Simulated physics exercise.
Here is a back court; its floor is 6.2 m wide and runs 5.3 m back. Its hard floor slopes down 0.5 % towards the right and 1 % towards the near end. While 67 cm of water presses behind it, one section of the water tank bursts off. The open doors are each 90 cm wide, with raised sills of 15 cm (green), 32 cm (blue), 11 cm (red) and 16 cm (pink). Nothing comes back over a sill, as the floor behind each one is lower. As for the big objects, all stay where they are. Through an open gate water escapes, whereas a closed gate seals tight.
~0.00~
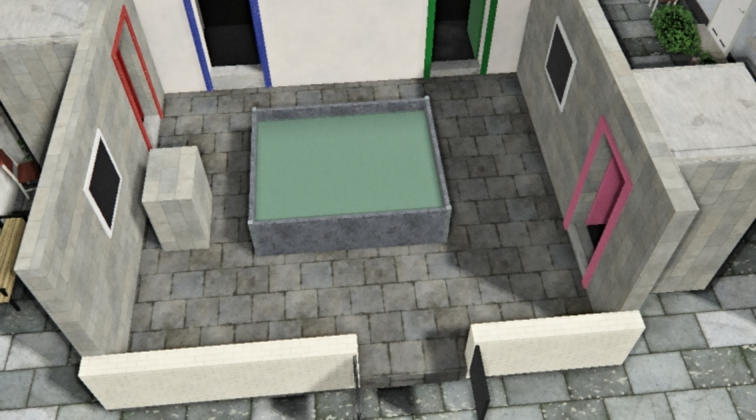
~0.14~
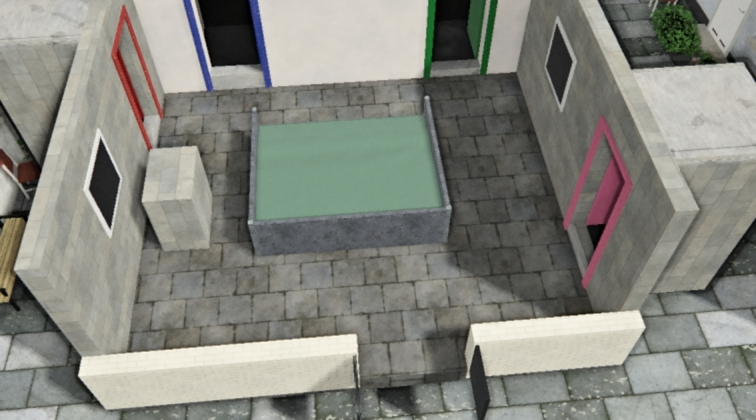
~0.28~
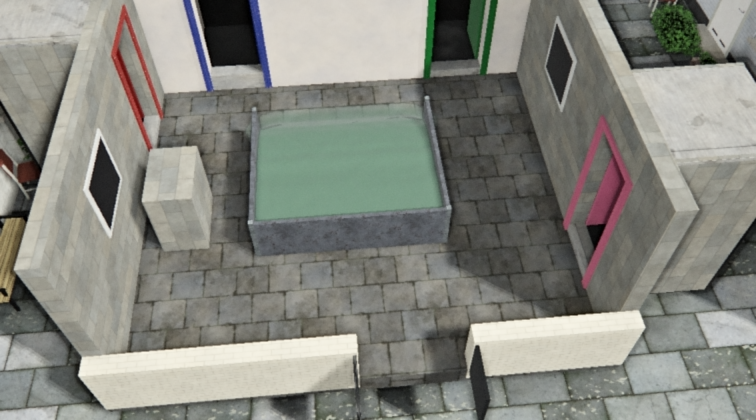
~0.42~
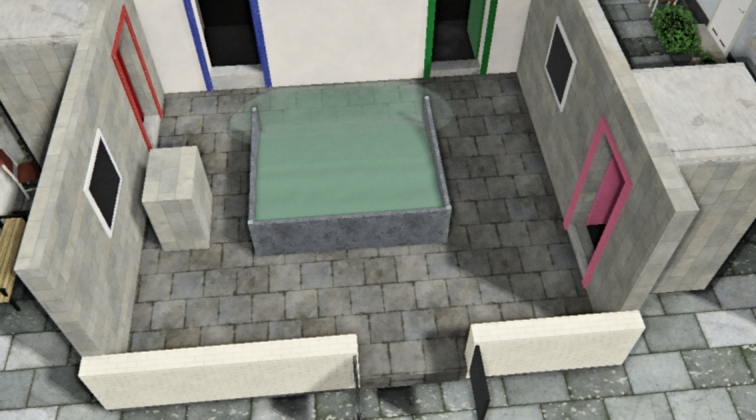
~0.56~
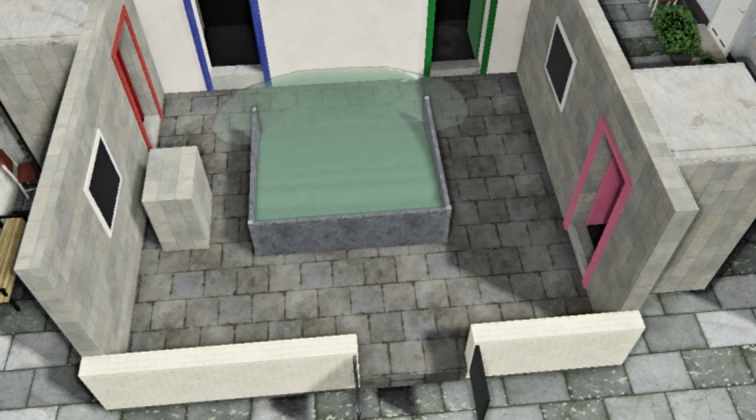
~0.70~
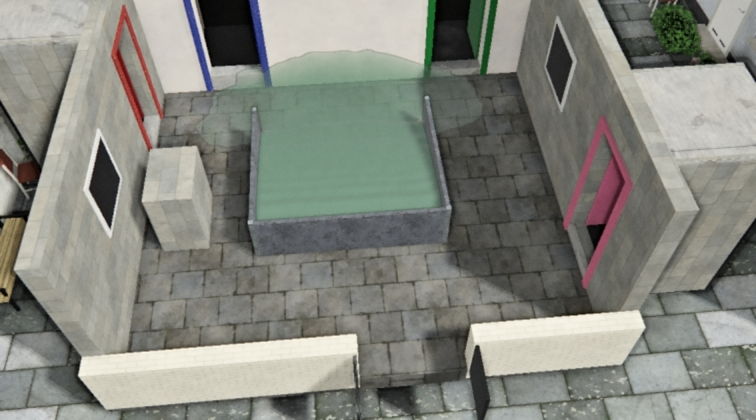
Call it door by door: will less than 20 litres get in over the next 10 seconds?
Green door - no, 20 litres or more; blue door - yes, less; red door - no, 20 litres or more; pink door - yes, less.
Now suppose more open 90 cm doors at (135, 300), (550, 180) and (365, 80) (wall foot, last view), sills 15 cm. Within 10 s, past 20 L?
Per doorway, in order: Insufficient / insufficient / sufficient.
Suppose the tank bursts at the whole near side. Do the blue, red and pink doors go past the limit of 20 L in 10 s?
Door blue stays within, door red stays within, door pink stays within.
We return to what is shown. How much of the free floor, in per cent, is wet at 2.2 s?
I'd guess around 35 %.
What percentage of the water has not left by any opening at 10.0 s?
Near 82 in a hundred is still there.
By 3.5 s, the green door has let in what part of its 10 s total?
70 percent or so by then.
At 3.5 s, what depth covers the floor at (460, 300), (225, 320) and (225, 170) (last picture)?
About 2, 0 and 4 cm respectively.
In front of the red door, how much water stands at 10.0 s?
The depth comes to around 8.5 centimetres.
After 1.4 s water covers 25 % of the floor and is deepest (51 cm) near (331, 102); green door 22 cm at the sill, 2 L in, blue door 30 cm at the sill, 1 L in, red door not reached, pink door not reached.
After 2.2 s water covers 35 % of the floor and is deepest (48 cm) near (513, 83); green door 22 cm at the sill, 19 L in, blue door 28 cm at the sill, 3 L in, red door 28 cm at the sill, 20 L in, pink door not reached.
After 3.5 s water covers 70 % of the floor and is deepest (30 cm) near (518, 97); green door 20 cm at the sill, 37 L in, blue door 17 cm at the sill, 3 L in, red door 26 cm at the sill, 152 L in, pink door 7 cm at the sill, 0 L in.
After 6.0 s water covers 95 % of the floor and is deepest (20 cm) near (336, 363); green door 11 cm at the sill, 54 L in, blue door 11 cm at the sill, 3 L in, red door 12 cm at the sill, 213 L in, pink door 5 cm at the sill, 0 L in.
After 10.0 s water covers 100 % of the floor and is deepest (15 cm) near (124, 381); green door 9 cm at the sill, 55 L in, blue door 8 cm at the sill, 3 L in, red door 8 cm at the sill, 216 L in, pink door 13 cm at the sill, 0 L in.
